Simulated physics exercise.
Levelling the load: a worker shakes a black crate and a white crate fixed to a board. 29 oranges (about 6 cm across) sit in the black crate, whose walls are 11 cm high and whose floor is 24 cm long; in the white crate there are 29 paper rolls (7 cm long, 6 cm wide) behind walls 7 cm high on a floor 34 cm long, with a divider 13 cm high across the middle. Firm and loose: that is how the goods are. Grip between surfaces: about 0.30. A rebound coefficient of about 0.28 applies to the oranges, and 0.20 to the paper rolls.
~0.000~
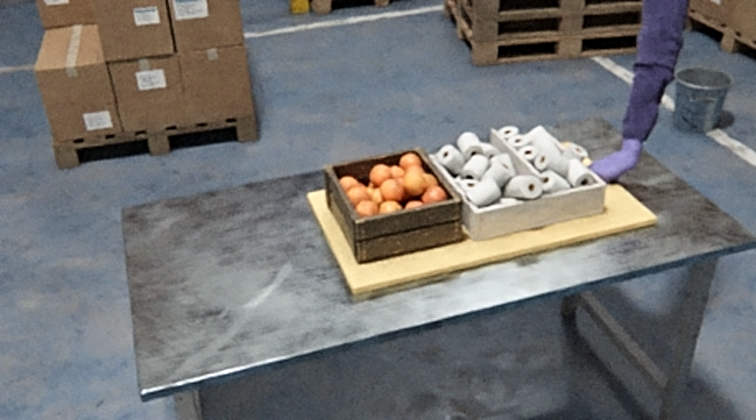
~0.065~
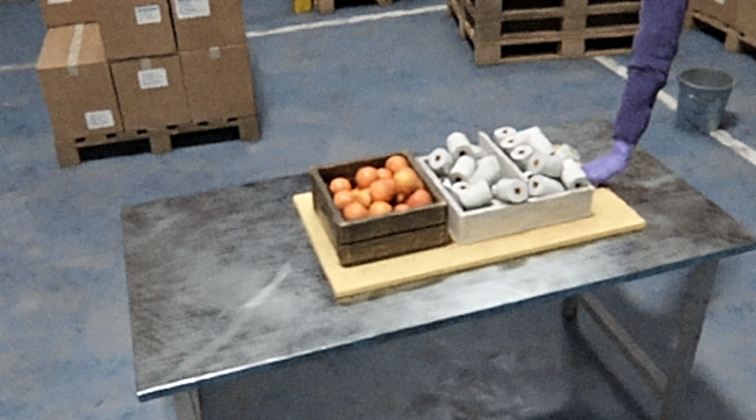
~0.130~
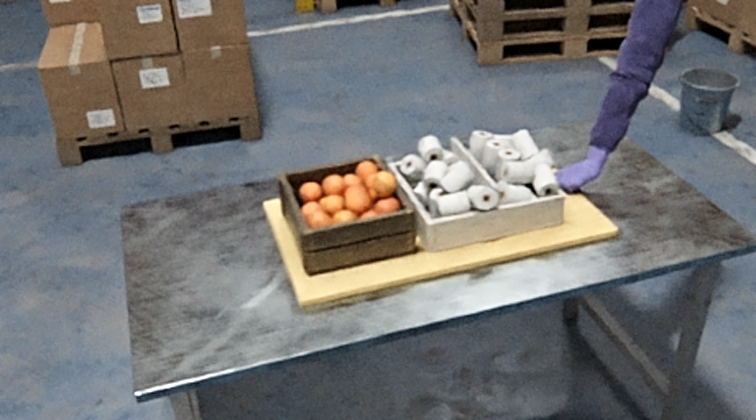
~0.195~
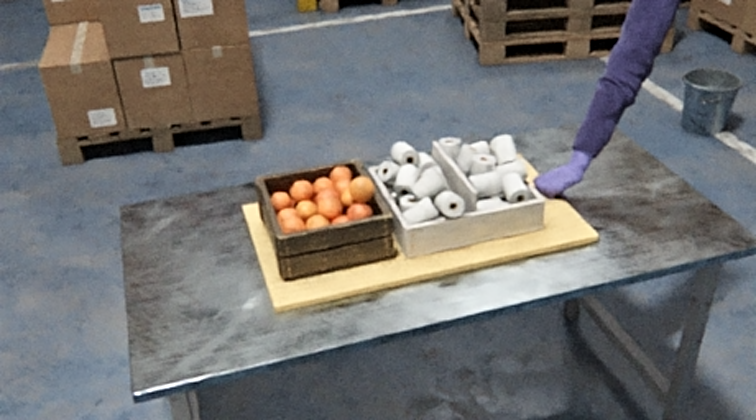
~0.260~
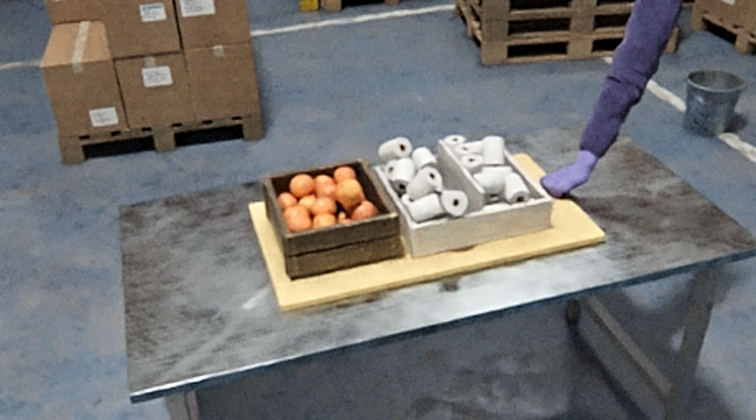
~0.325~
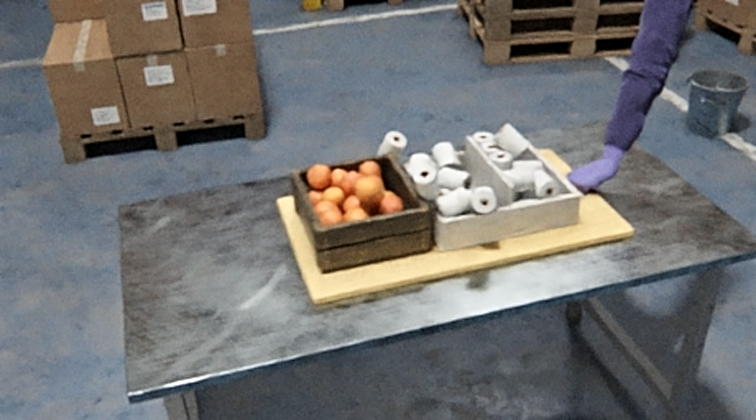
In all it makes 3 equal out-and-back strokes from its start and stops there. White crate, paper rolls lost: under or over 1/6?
I expect it to lose a bigger share than one sixth.
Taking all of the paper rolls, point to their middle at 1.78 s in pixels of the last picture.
Around (531, 182).
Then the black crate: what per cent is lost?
For the black crate, the loss is 15%.
After 0.56 s, the black crate is down by 1 of 29 and the white crate is down by 3 of 29.
After 0.85 s, the black crate is down by 2 of 29 and the white crate is down by 5 of 29.
After 1.26 s, the black crate is down by 4 of 29 and the white crate is down by 8 of 29.
Outcome (at 1.78 s), the black crate is down by 4 of 29 and the white crate is down by 9 of 29. Asked share, 9 of 29, 31 per cent.
